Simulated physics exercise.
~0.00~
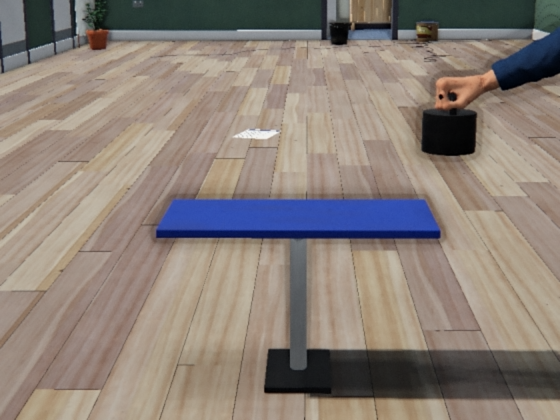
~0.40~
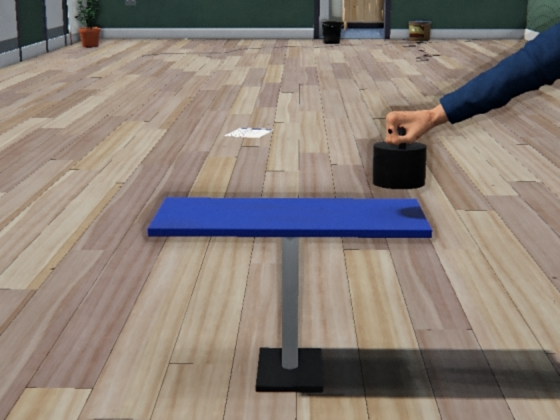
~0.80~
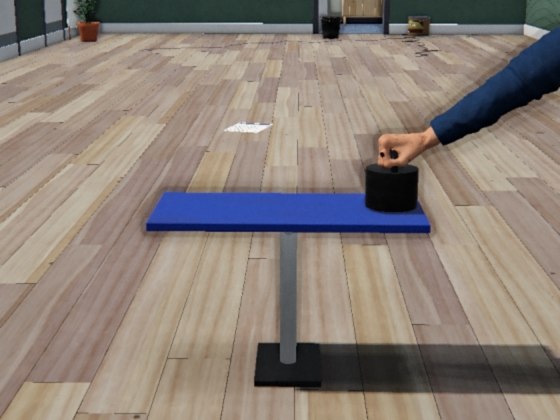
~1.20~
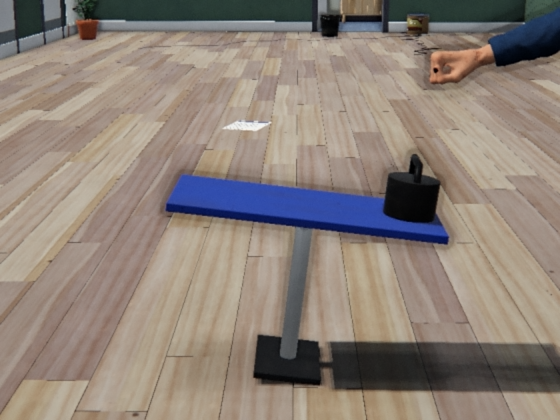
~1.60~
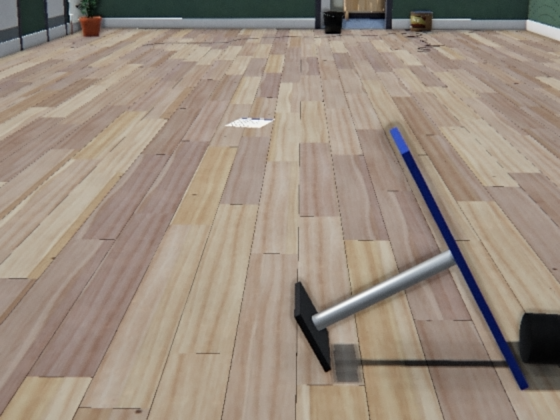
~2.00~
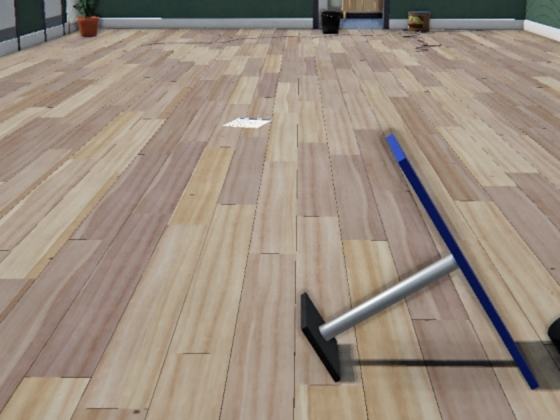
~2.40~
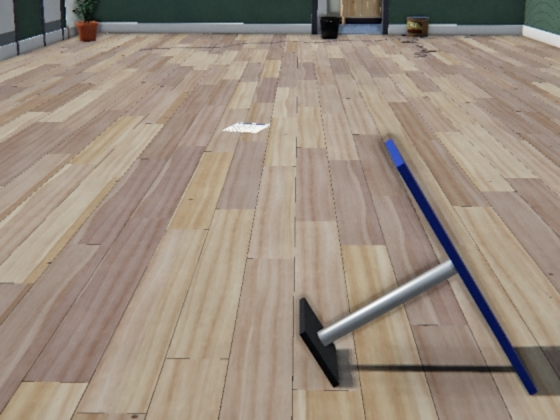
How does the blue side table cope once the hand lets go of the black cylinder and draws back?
The blue side table does not stay upright. It tips over to the right and ends up on its side on the floor.
A black cylinder with a small handle hangs from a hand at the right of a room with a pale plank floor, seen from the front and slightly above by a gently swaying camera. In the middle stands a blue side table with a thin grey post and a small black foot. The hand carries the cylinder left and lowers it onto the right end of the tabletop. Then it lets go and draws back as the table leans right. The table topples over, and the cylinder drops off and rolls out of view at the right, leaving the table tipped on its side.
